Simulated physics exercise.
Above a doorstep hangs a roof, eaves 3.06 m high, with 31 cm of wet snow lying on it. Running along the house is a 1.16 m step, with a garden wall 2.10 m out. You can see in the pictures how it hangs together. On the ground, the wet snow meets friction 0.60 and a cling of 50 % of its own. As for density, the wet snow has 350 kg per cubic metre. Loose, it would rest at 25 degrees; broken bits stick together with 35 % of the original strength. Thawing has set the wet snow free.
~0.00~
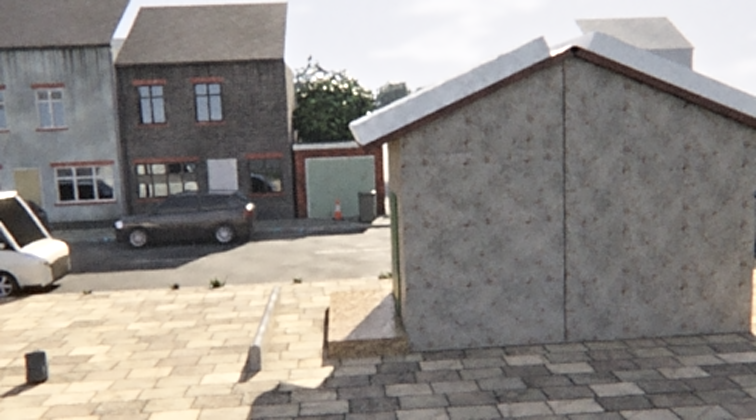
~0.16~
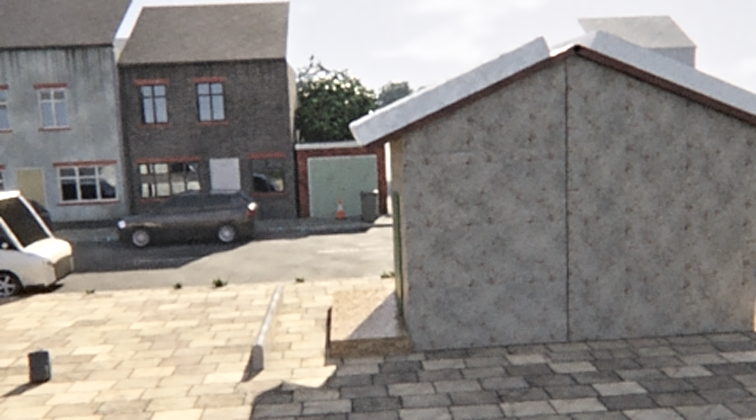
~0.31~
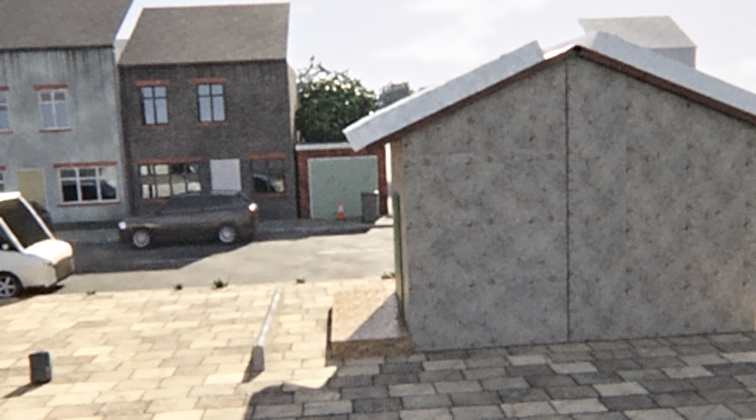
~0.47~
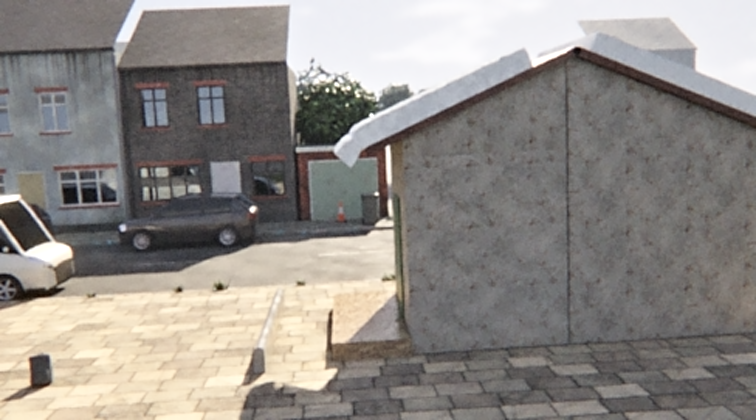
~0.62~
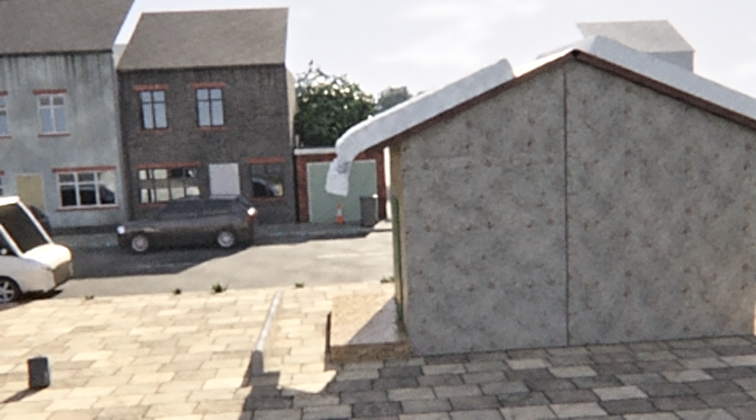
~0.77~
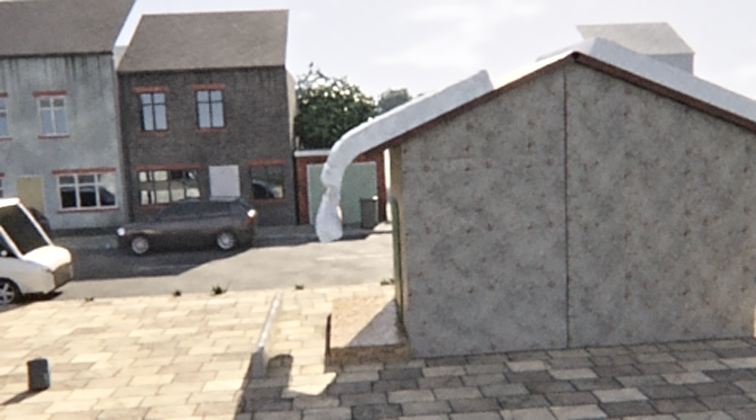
The clip opens on a grey, gable-ended building with white snow on its roof, across a street from houses and a parked dark car. The snow on the left slope slides down past the eave, leaving bare roof near the ridge, then its front end bends over the edge and droops lower in a lumpy, narrowing strip.
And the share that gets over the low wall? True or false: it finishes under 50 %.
False.
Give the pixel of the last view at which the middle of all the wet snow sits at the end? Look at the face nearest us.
It comes out near (182, 367), give or take.
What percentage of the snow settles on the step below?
Around 0 per cent.
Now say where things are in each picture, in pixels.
In the first frame, front end of the wet snow at (354, 125), 2 % of it past the eaves, in one piece.
In the second frame, front end of the wet snow at (354, 126), its middle shifted 3.8 cm, 3 % of it past the eaves, in one piece.
In the third frame, front end of the wet snow at (347, 132), its middle shifted 15 cm, 7 % of it past the eaves, in one piece.
In the fourth frame, front end of the wet snow at (337, 153), its middle shifted 33 cm, 13 % of it past the eaves, cracking.
In the fifth frame, front end of the wet snow at (327, 187), its middle shifted 60 cm, 21 % of it past the eaves, cracking.
In the sixth frame, front end of the wet snow at (318, 232), its middle shifted 94 cm, 32 % of it past the eaves, cracking.
By 1.18 s, 54 % is still on the roof and 0 % is past the low wall.
By 1.65 s, none is still on the roof and 34 % is past the low wall.
By 2.13 s, none is still on the roof and 65 % is past the low wall.
By 2.60 s, none is still on the roof and 65 % is past the low wall.
By 3.20 s, at the end, none is still on the roof and 65 % is past the low wall.
